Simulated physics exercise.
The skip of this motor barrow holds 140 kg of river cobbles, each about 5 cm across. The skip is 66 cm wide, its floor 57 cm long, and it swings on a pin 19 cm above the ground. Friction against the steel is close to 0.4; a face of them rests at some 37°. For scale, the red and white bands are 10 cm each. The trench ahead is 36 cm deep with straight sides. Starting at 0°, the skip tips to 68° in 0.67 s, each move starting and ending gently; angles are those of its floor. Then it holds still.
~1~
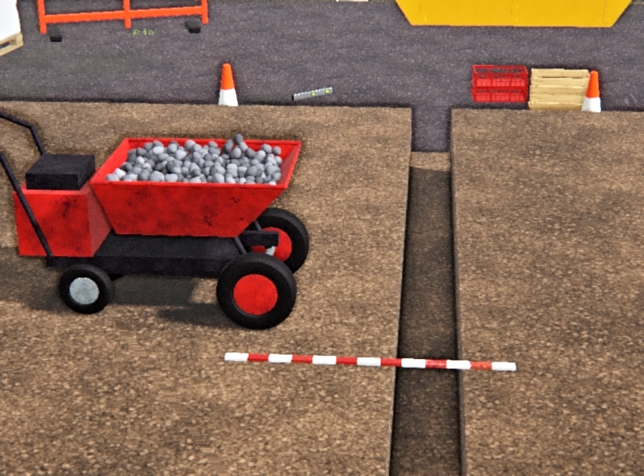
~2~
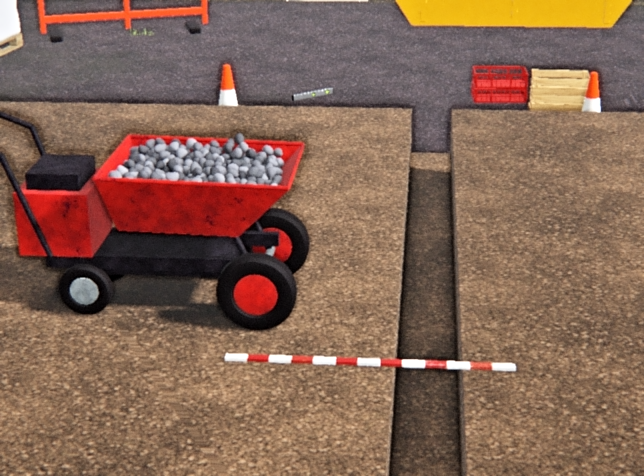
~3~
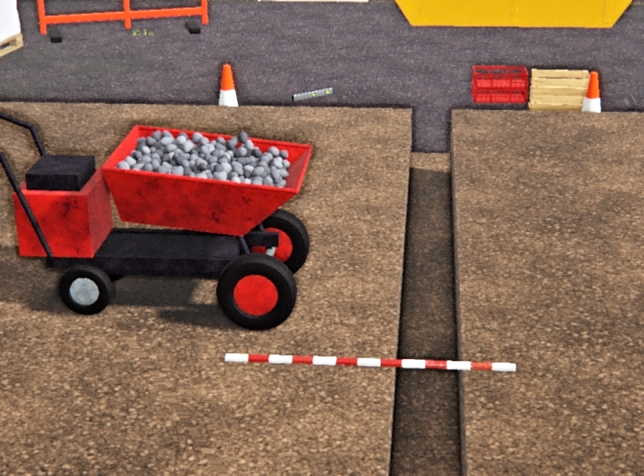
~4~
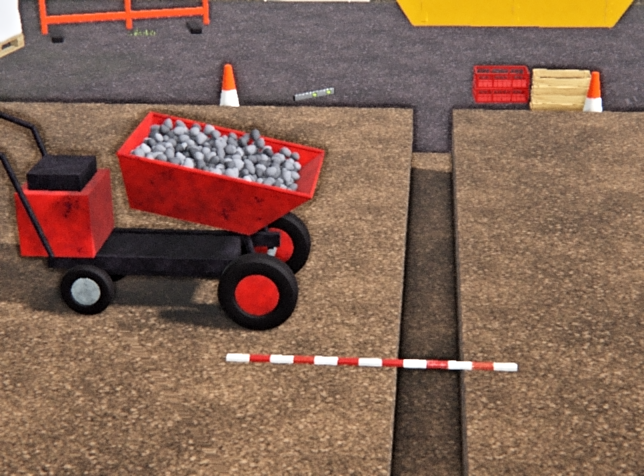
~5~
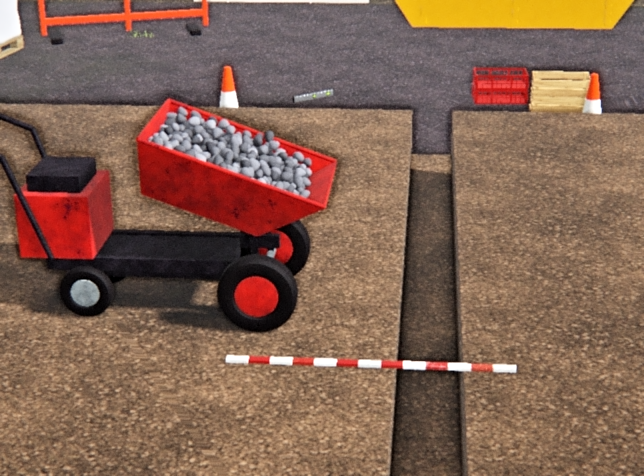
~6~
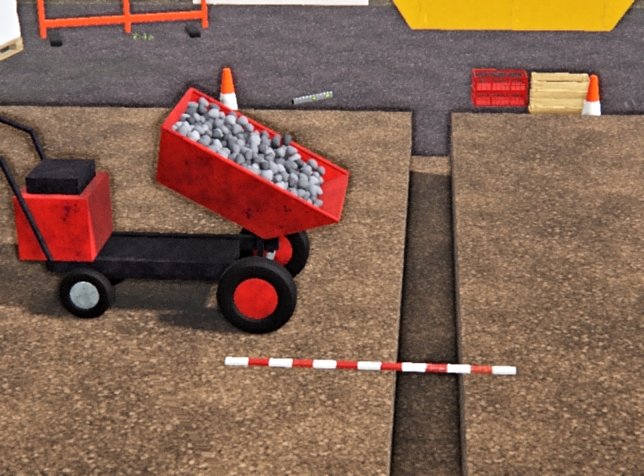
The red skip of a motor barrow, loaded with grey cobbles, tilts steadily toward the right.
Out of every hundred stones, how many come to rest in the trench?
About 80 per cent.
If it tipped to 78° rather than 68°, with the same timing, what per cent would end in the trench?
Then about 85 per cent.
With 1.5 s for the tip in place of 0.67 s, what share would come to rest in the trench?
In that case some 95 per cent.
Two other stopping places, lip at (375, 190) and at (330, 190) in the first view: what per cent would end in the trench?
Near 5 per cent from the first place, 35 from the second.
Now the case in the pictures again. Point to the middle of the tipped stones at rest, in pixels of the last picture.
Their middle is at about (437, 353).
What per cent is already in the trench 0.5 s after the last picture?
Some 30 per cent.
Then, 0.2 s after the last picture the floor is at 57°, 100 % in the skip; the foremost stones are at (365, 231).
Then, 0.5 s after the last picture the floor is at 68°, 67 % in the skip, 3 % short of the trench, 30 % in the trench; the foremost stones are at (455, 336).
Then, 0.8 s after the last picture the floor is at 68°, 13 % in the skip, 2 % short of the trench, 65 % in the trench, 20 % past the trench; the foremost stones are at (595, 310).
Then, 2.8 s after the last picture the floor is at 68°, 0 % in the skip, 80 % in the trench, 20 % past the trench; the foremost stones are past the picture's edge.
